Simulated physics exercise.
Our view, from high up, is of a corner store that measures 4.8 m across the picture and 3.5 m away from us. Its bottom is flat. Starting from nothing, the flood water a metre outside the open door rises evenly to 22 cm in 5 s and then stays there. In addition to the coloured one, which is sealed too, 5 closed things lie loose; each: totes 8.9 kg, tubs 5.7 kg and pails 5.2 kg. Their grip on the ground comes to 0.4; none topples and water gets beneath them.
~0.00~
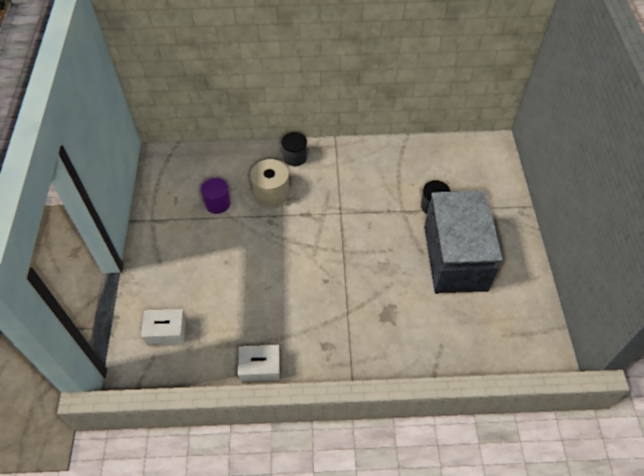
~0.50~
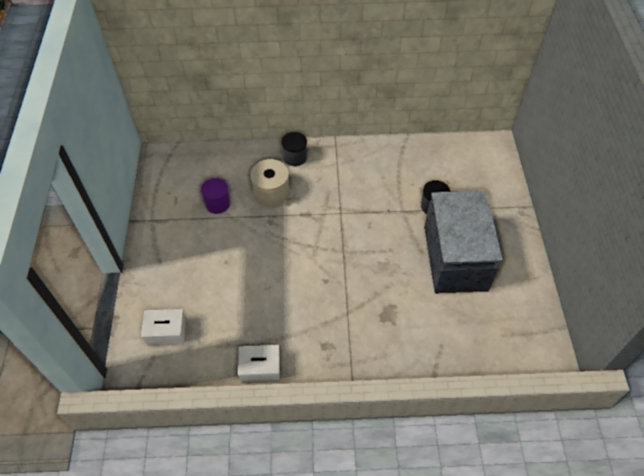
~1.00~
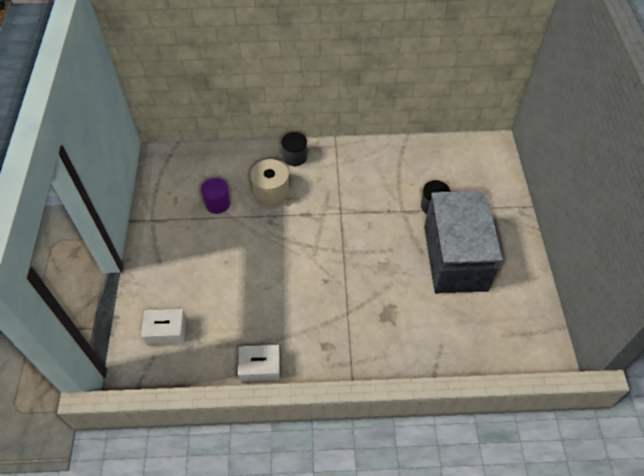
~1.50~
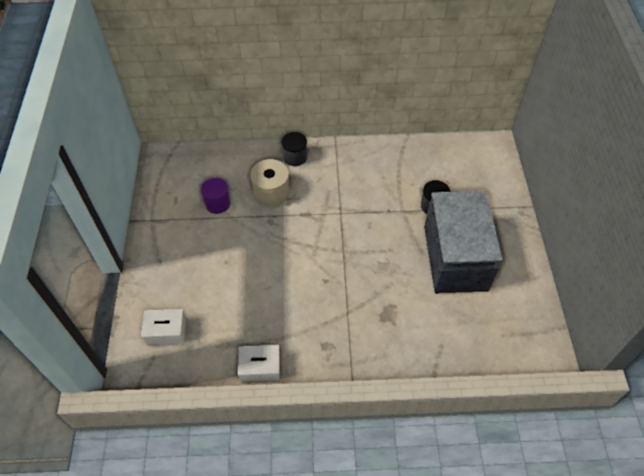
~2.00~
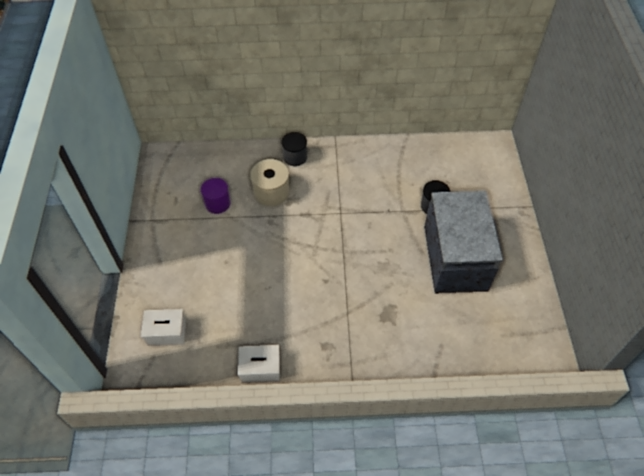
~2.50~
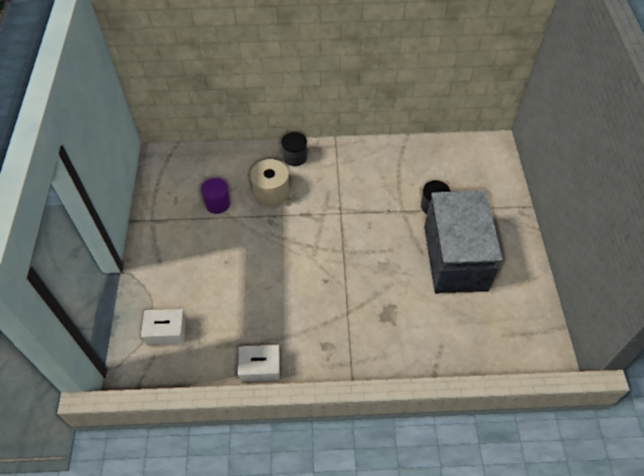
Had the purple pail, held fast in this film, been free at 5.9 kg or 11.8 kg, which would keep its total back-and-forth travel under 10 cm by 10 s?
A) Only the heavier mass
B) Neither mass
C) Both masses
The answer is C.
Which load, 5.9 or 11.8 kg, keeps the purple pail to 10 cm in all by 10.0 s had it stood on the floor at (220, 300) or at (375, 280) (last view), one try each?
Well, at the first spot no weight will do, and at the second you need the heavier weight.
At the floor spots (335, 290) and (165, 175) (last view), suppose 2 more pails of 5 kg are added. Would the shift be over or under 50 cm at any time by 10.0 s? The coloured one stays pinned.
The first is further, the second not as far.
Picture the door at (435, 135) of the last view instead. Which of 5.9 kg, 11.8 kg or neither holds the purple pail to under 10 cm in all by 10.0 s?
Answer: The lower mass works.
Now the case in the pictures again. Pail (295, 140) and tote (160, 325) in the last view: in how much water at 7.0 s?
1 and 4 cm.
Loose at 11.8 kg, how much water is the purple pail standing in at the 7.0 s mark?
Something like 2 centimetres.
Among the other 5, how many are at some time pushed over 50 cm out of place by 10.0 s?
The total is 2.
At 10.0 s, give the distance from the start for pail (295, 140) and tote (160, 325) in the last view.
Shifts: 0 cm / 400 cm.
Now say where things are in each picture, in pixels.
The purple pail at (214, 188), on the bottom; 0.0 m2 under water; 0 of 6 have shifted, in the first frame.
The purple pail at (214, 188), on the bottom; water covers 0.0 m2; 0 of 6 have shifted, in the second frame.
The purple pail at (214, 188), on the bottom; water covers 0.0 m2; 0 of 6 have shifted, in the third frame.
The purple pail at (214, 188) rests on the ground; 0.0 m2 under water; 0 of 6 have shifted, in the fourth frame.
The purple pail at (214, 188), on the bottom; 0.0 m2 under water; 0 of 6 have shifted, in the fifth frame.
The purple pail at (214, 188) rests on the ground; 0.3 m2 under water; 0 of 6 have shifted, in the sixth frame.
After 3.5 s the purple pail would be 0 cm from its start with 5.9 kg and 0 cm from its start with 11.8 kg; 0 cm of water round it then.
After 4.5 s the purple pail would be 0 cm from its start with 5.9 kg and 0 cm from its start with 11.8 kg; 1 cm of water round it then.
After 7.0 s the purple pail would be 0 cm from its start with 5.9 kg and 0 cm from its start with 11.8 kg; 2 cm of water round it then.
After 10.0 s the purple pail would be 0 cm from its start with 5.9 kg and 0 cm from its start with 11.8 kg; 3 cm of water round it then.
